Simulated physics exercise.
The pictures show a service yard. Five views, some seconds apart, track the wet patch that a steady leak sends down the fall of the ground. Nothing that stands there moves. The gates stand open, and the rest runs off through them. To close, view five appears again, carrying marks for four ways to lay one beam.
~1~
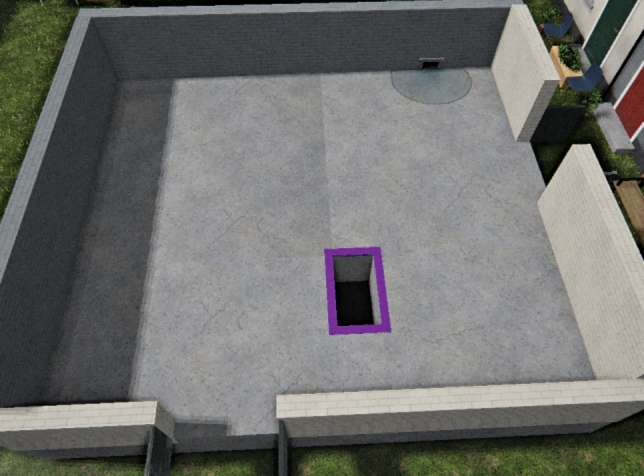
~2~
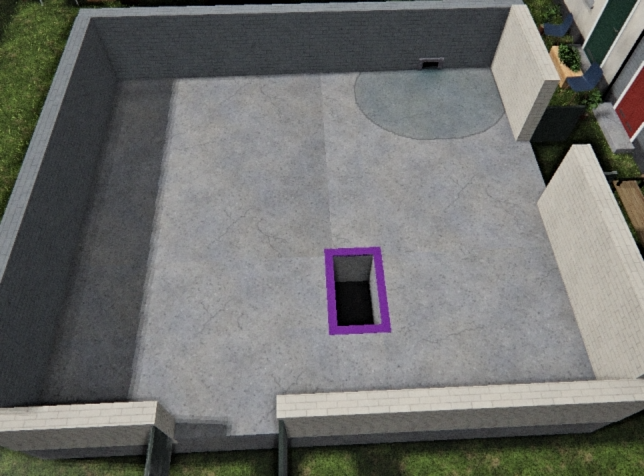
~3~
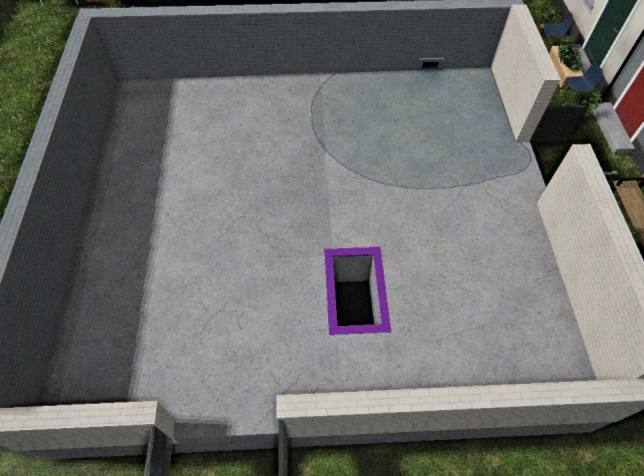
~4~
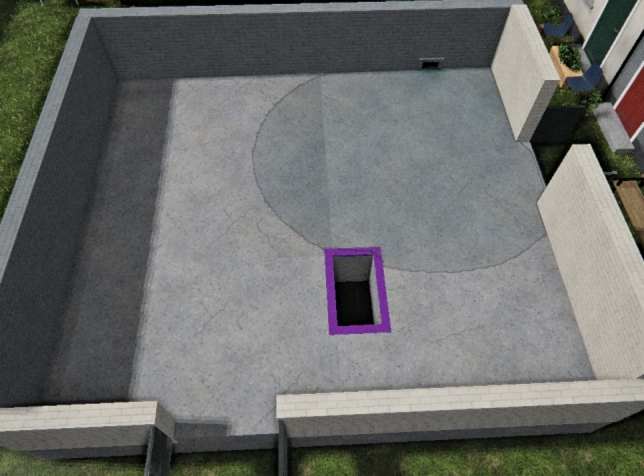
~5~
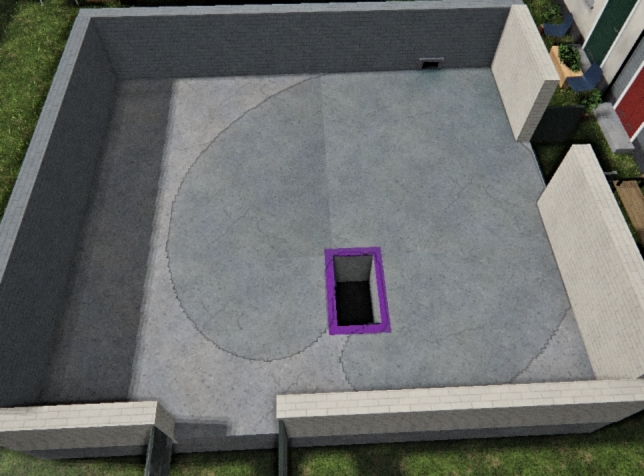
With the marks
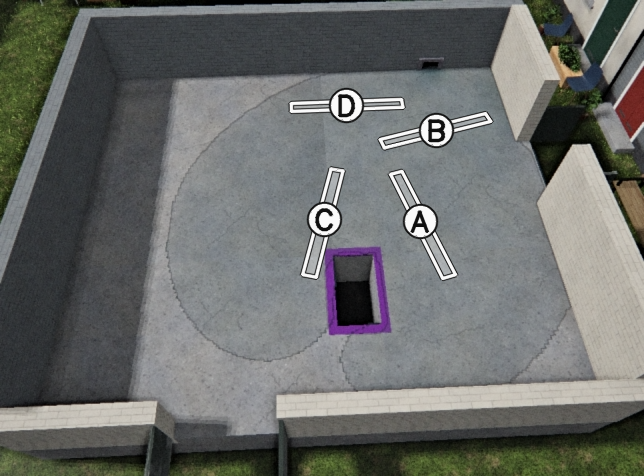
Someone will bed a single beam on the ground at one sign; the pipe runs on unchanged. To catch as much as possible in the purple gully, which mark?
C is best.
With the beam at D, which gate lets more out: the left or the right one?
The left one.
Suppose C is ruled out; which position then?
That is position D.
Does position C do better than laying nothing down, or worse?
Position C is better.
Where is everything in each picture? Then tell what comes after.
Outfall at (430, 64); purple gully at (356, 289); open gate at (229, 416); open gate at (526, 171); water covers 3 % of the ground and shows as far out as (468, 89); purple gully still dry.
Water covers 9 % of the ground and shows as far out as (474, 133); purple gully still dry.
Water covers 19 % of the ground and shows as far out as (391, 180); purple gully still dry.
Water covers 37 % of the ground and shows as far out as (421, 268); purple gully still dry.
Water covers 59 % of the ground and shows as far out as (200, 316); purple gully taking water.
On the marked copy, A from (396, 172) to (449, 276); B from (382, 143) to (488, 117); C from (309, 275) to (337, 169); D from (291, 107) to (402, 103).
With A, about 13 % of the stream runs into the purple gully, about 82 % out by the gates.
With B, about 13 % of the stream runs into the purple gully, about 82 % out by the gates.
With C, about 38 % of the stream runs into the purple gully, about 57 % out by the gates.
With D, about 24 % of the stream runs into the purple gully, about 70 % out by the gates.
